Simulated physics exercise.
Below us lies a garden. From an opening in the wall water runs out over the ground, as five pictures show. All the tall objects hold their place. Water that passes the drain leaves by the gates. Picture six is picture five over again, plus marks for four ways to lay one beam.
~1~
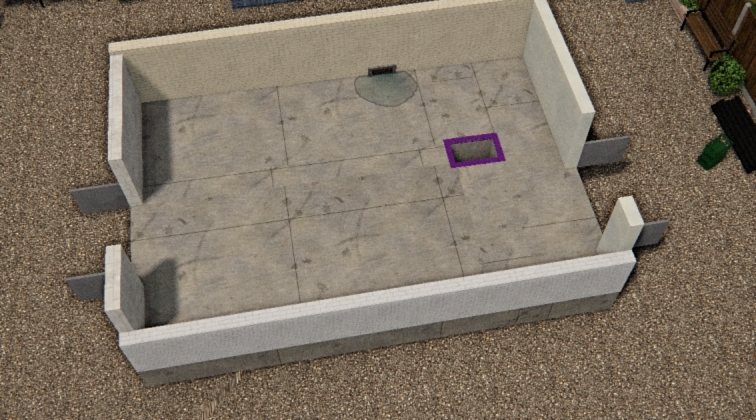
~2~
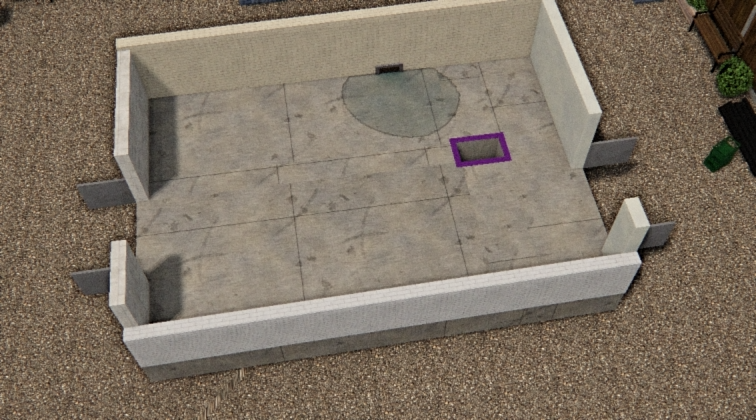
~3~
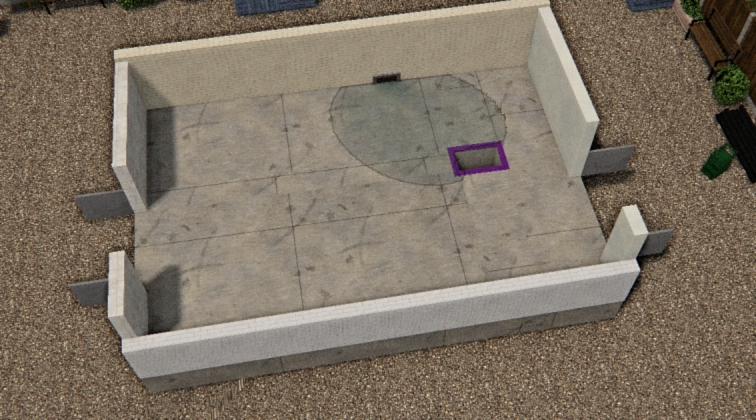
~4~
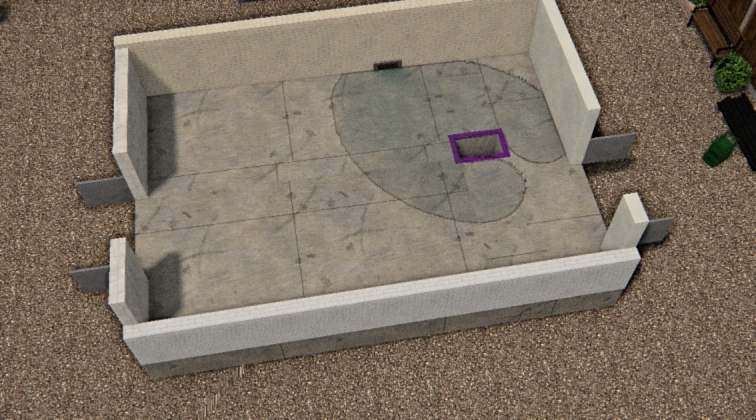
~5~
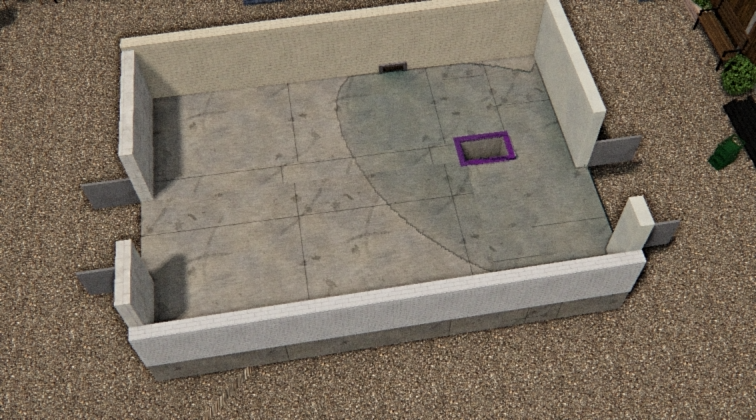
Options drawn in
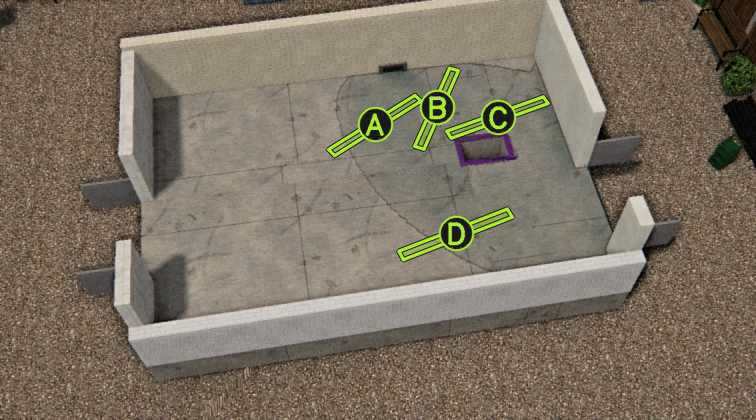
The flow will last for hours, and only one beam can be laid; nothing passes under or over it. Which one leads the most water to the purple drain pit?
Go for D.
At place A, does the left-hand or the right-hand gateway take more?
The right gate.
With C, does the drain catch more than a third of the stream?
No.
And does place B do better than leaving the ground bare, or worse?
Worse.
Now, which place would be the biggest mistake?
Place B.
On the marked copy, A from (331, 152) to (418, 98); B from (419, 147) to (453, 69); C from (448, 134) to (545, 100); D from (401, 255) to (509, 213).
For place A, about 9 % of the stream runs into the purple drain pit, about 91 % out by the gates.
For place B, next to none of the stream runs into the purple drain pit, about 99 % out by the gates.
For place C, about 15 % of the stream runs into the purple drain pit, about 79 % out by the gates.
For place D, about 35 % of the stream runs into the purple drain pit, about 65 % out by the gates.
